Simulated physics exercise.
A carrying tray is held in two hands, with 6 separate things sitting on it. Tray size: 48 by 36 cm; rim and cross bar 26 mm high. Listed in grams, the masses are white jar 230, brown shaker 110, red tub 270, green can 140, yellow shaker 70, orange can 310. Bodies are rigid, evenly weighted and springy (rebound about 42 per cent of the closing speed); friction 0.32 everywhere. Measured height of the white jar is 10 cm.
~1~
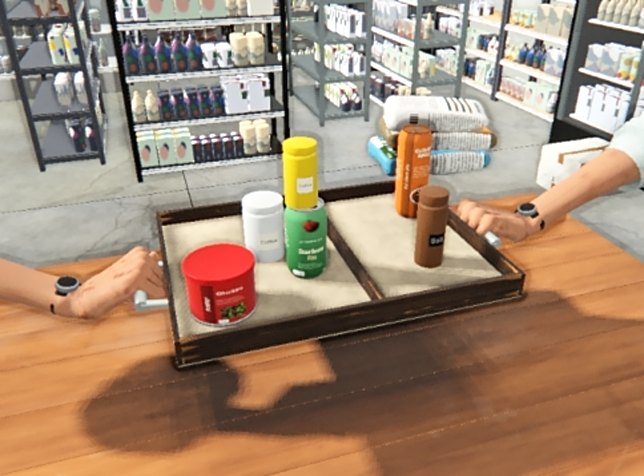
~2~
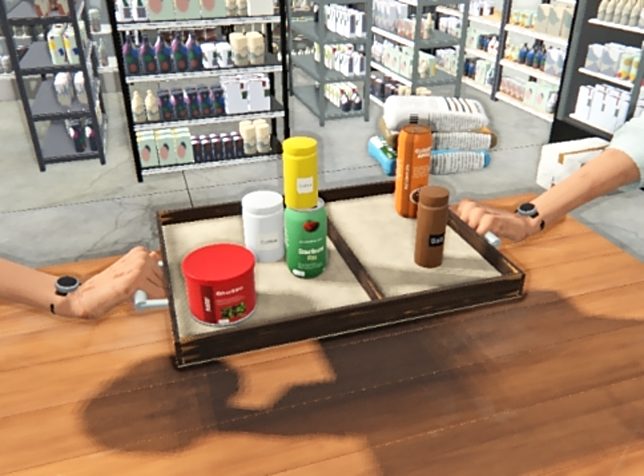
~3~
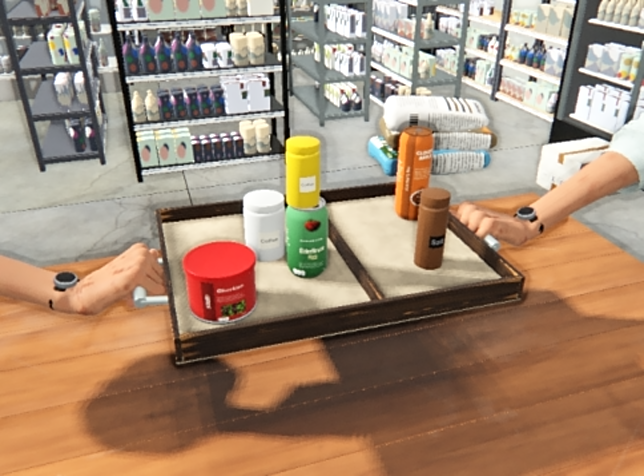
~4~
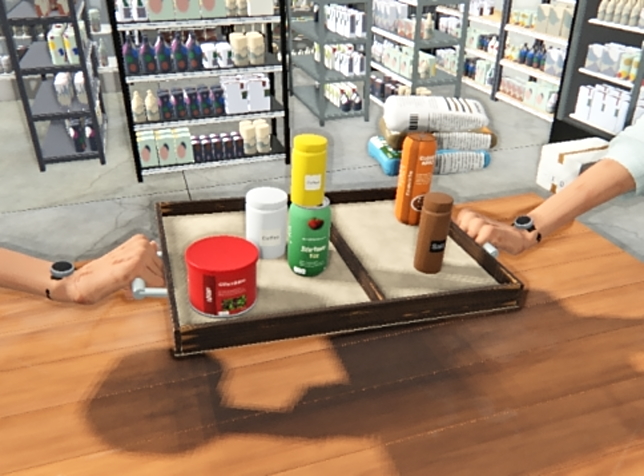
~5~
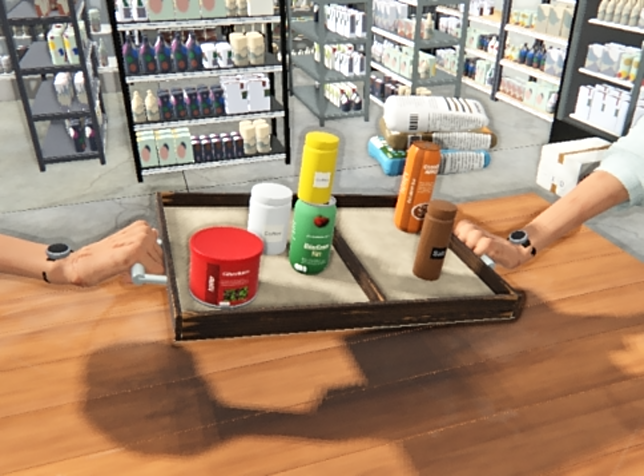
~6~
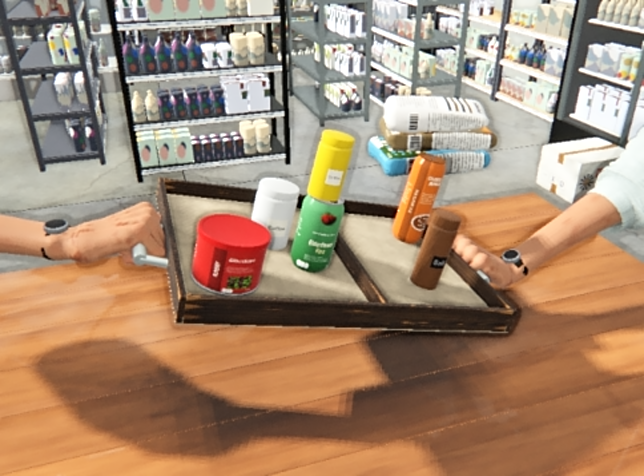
Two hands, each with a dark watch at the wrist, hold a wooden tray above a wooden counter, seen from slightly above in a shop with stocked shelves behind. A red tub, a white jar and a yellow shaker atop a green can sit left of the cross bar, with orange and brown containers right. The tray starts level, then tilts right edge down, its contents leaning with it, while the camera stays still.
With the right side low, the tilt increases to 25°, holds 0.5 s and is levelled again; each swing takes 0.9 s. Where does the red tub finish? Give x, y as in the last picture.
It finishes at about (331, 272).
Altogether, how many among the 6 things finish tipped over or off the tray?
The answer: 4.
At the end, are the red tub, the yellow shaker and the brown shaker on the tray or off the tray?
Outcome: The red tub remains on its support; the yellow shaker departs its support; the brown shaker departs its support.
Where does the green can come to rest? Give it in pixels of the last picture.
In the last picture it sits around (427, 222).
Then, 0.50 s after the last picture, tray at 25°, right edge down; red tub slid 9 cm near (302, 251); yellow shaker tipped 42° from how it sat; green can tipped 43° from how it sat.
Then, 0.70 s after the last picture, tray at 25°, right edge down; brown shaker, yellow shaker and orange can now off the tray; red tub slid 15 cm near (341, 265); green can on its side.
Then, 0.90 s after the last picture, tray at 25°, right edge down; red tub slid 15 cm near (343, 266); green can on its side; white jar slid 8 cm.
Then, 1.40 s after the last picture, tray at 10°, right edge down; red tub slid 15 cm near (336, 268); green can on its side; white jar slid 8 cm.
At rest, off the tray, brown shaker, yellow shaker and orange can; tipped over on the tray, green can; not toppled but over 5 cm from the start, white jar and red tub. Seen from the same camera at the end, red tub near (331, 272).
